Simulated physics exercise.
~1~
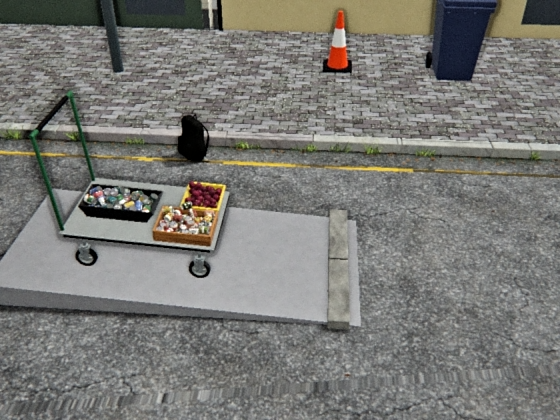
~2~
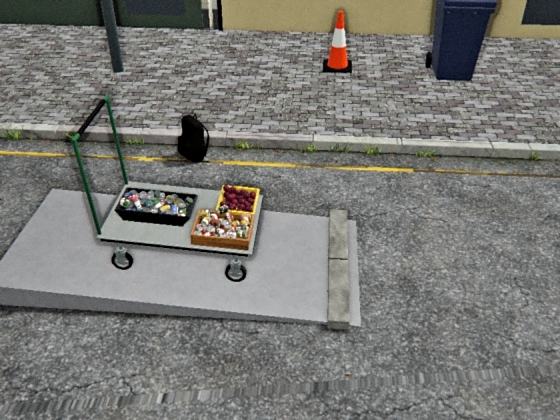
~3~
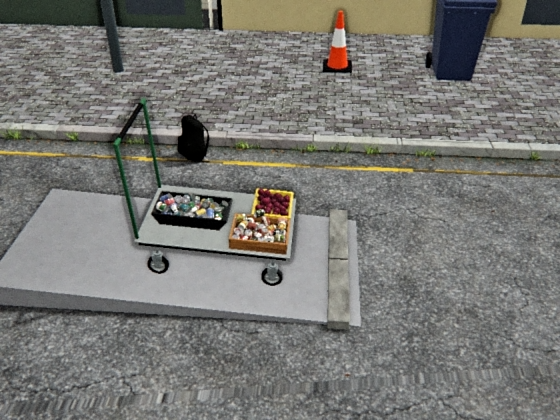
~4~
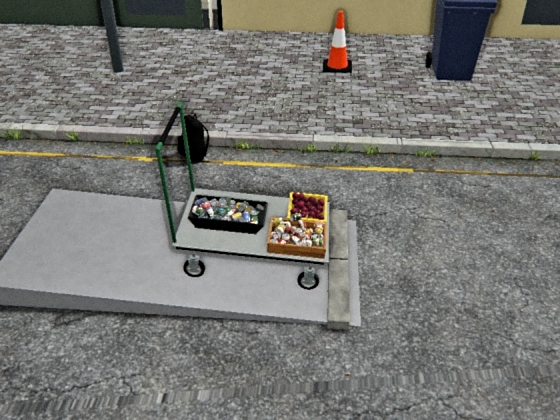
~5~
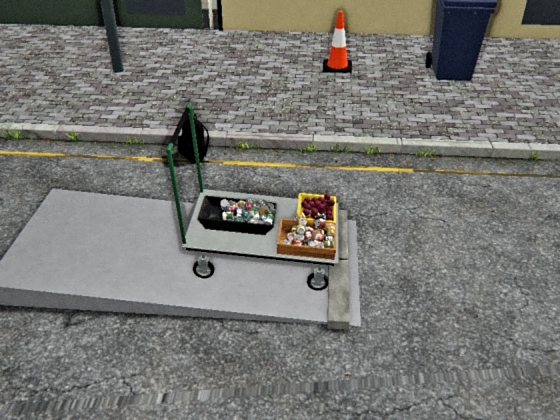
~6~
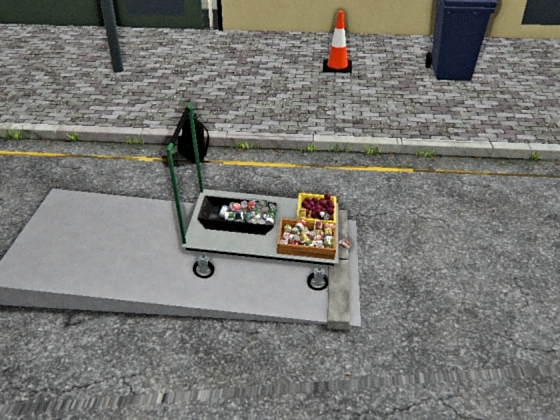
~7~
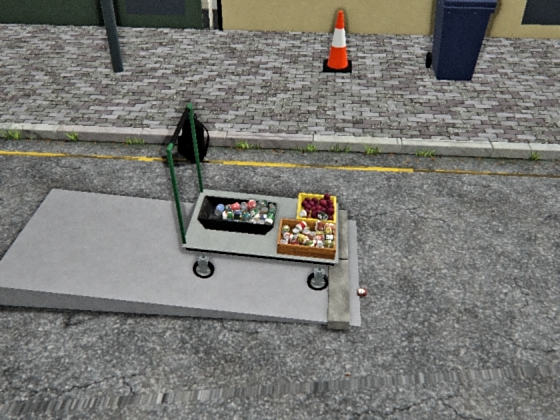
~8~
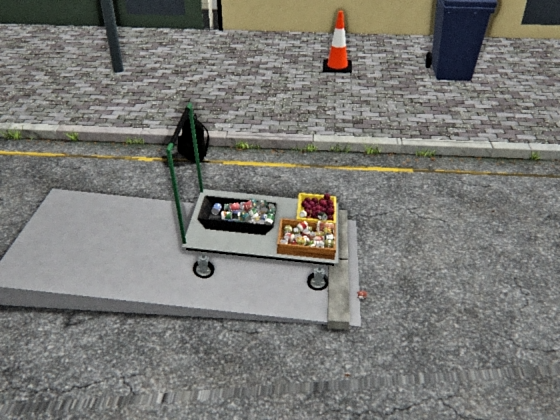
A flatbed trolley with a green handle rolls rightward down a gentle grey ramp on an asphalt road, seen from above and to the side. It carries a black container of small tins at the left, a yellow container of red onions at the back right and a wooden container of mini cans in front. Behind stand an orange cone and a blue bin on paving. The trolley stops against the kerb at the ramp's end, and the loads shift forward. A can flies out over the kerb and drops to the road, where it lies beside the kerb, the containers still aboard.
